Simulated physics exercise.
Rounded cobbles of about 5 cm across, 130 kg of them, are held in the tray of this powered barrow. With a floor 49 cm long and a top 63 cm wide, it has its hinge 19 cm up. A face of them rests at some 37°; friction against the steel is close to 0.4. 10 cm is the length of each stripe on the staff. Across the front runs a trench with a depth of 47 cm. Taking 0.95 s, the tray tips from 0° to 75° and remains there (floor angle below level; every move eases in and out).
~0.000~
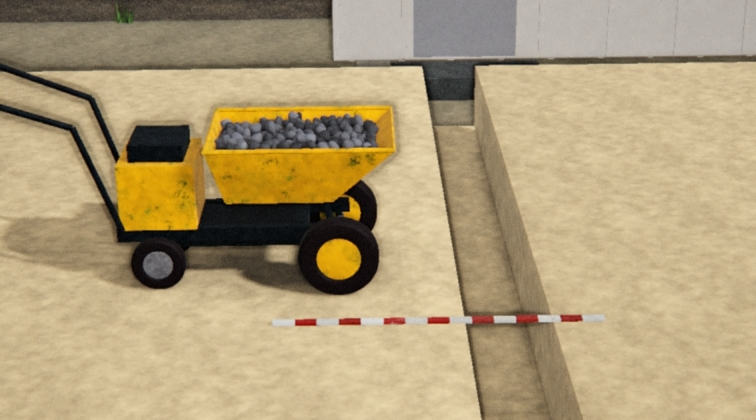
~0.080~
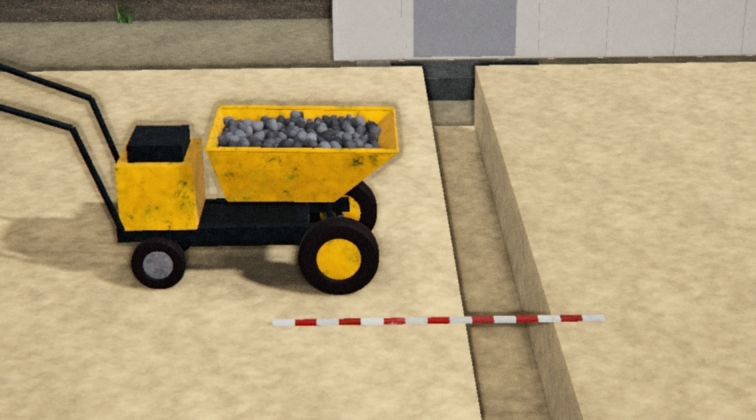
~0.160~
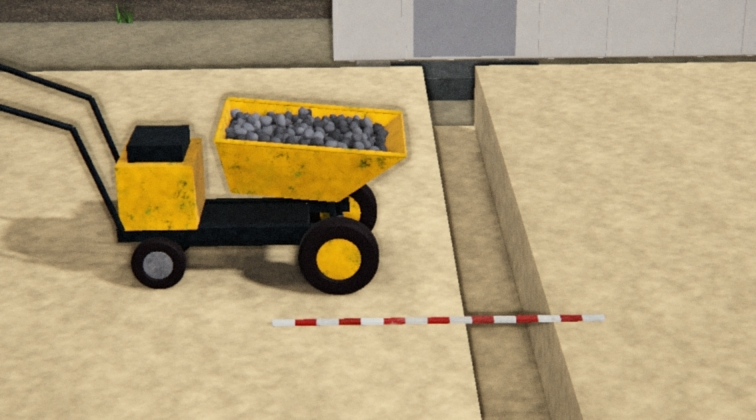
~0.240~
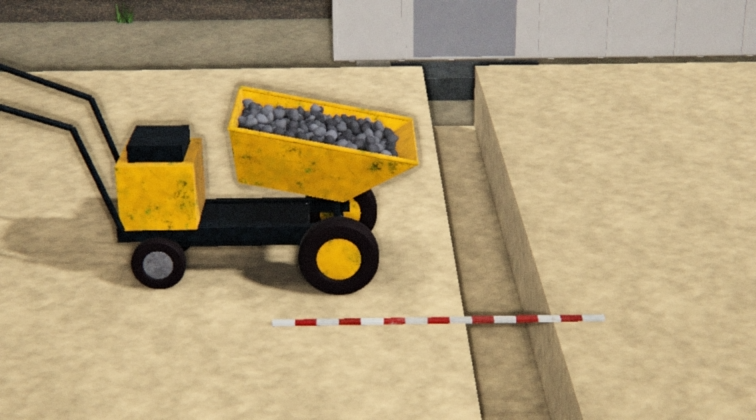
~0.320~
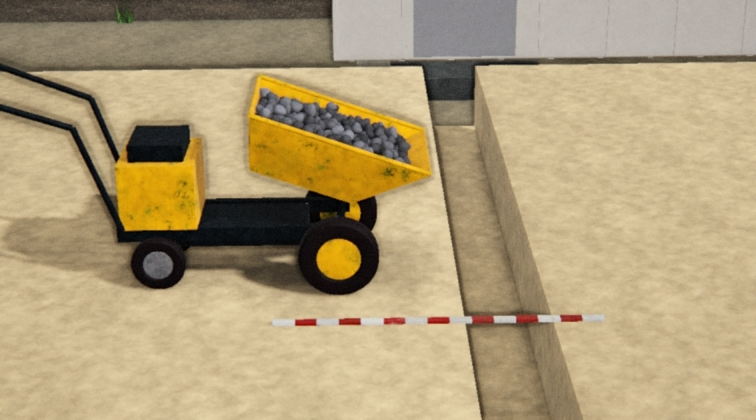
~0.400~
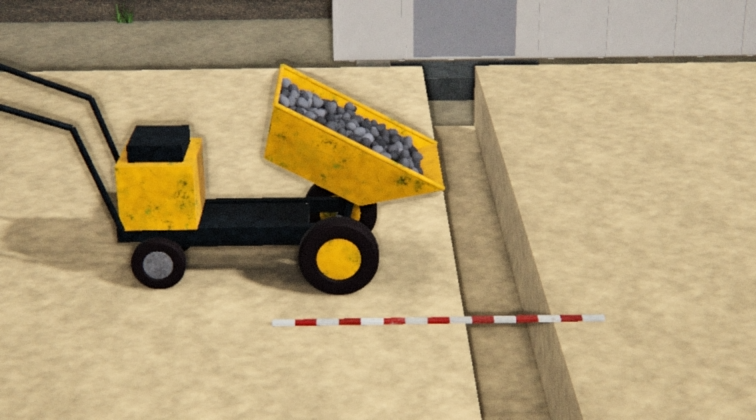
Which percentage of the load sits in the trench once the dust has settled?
Near 99 per cent.
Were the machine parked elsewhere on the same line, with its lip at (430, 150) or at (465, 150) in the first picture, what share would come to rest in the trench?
Around 75% for the first place and 10% for the second.
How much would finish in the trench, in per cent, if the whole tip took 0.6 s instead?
Something close to 95 per cent.
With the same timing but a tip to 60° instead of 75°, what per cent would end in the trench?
It would be near 90 per cent.
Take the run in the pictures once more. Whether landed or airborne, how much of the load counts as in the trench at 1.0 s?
Around 65 per cent of it, at that instant.
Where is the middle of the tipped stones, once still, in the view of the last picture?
The tipped stones centre close to (500, 337).
After 0.7 s the floor is at 63°; 100 % in the tray; the foremost stones are at (472, 227).
After 1.0 s the floor is at 75°; 37 % in the tray, 63 % in the trench; the foremost stones are at (533, 292).
After 1.4 s the floor is at 75°; 4 % in the tray, 95 % in the trench, 1 % past the trench; the foremost stones are at (575, 285).
After 3.3 s the floor is at 75°; 0 % in the tray, 99 % in the trench, 1 % past the trench; the foremost stones are at (602, 291).
